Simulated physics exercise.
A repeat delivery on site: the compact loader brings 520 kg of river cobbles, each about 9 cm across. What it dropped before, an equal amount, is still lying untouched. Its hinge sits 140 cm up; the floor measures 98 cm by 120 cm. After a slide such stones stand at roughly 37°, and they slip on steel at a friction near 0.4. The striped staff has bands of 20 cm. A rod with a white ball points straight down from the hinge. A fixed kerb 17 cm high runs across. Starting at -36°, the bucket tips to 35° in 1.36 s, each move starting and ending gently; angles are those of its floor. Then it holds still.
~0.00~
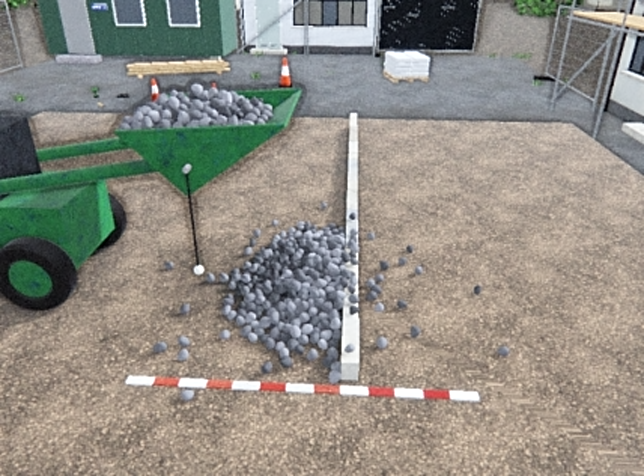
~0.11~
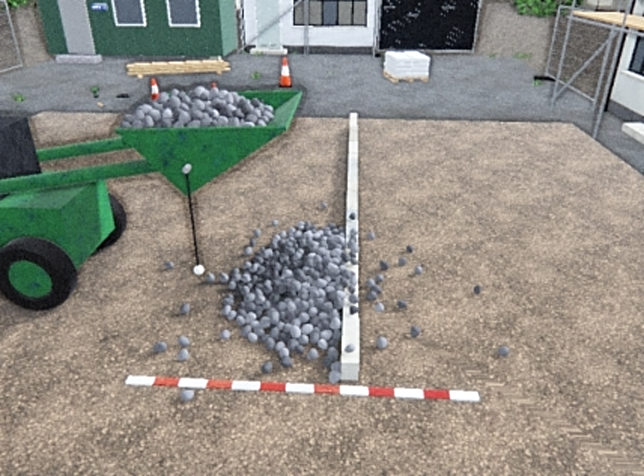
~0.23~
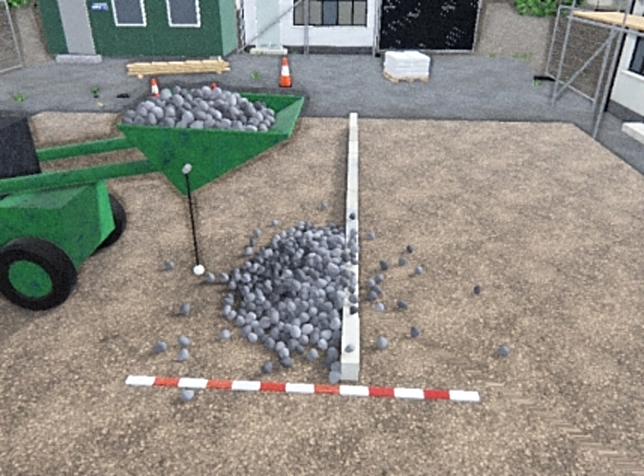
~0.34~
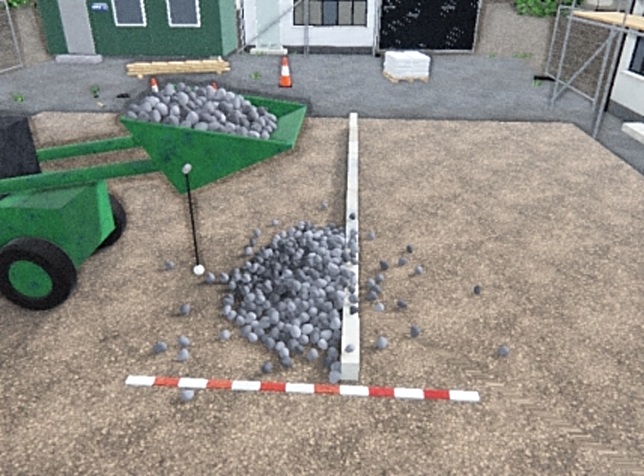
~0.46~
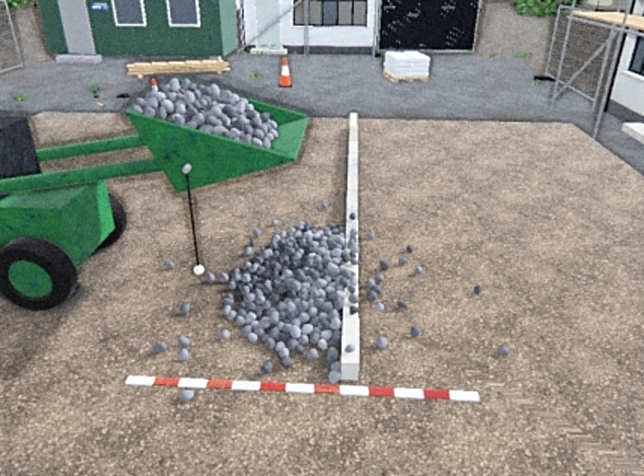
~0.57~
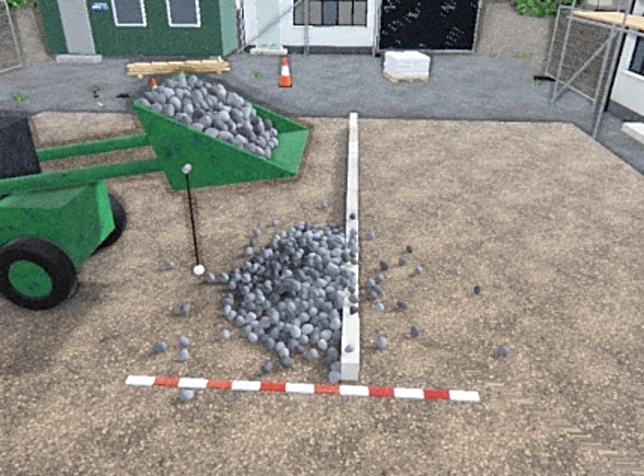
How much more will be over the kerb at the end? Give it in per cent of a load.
Close to 37 parts in a hundred.
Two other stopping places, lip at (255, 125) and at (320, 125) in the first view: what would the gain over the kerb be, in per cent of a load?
Near 10 per cent from the first place, 75 from the second.
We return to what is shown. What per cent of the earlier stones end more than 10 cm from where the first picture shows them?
About 10 per cent.
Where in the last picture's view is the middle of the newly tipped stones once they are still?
Near (333, 269).
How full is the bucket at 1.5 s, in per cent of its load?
About 55 per cent.
After 1.0 s the floor is at 24°; in per cent of one load, 100 in the bucket, 98 on this side of the kerb, 3 over the kerb; the foremost stones are at (424, 287).
After 1.5 s the floor is at 35°; in per cent of one load, 56 in the bucket, 141 on this side of the kerb, 3 over the kerb; the foremost stones are at (424, 287).
After 1.8 s the floor is at 35°; in per cent of one load, 18 in the bucket, 168 on this side of the kerb, 14 over the kerb; the foremost stones are at (432, 288).
After 4.5 s the floor is at 35°; in per cent of one load, 0 in the bucket, 160 on this side of the kerb, 40 over the kerb; the foremost stones are at (509, 294). Net gain over the kerb, 37.
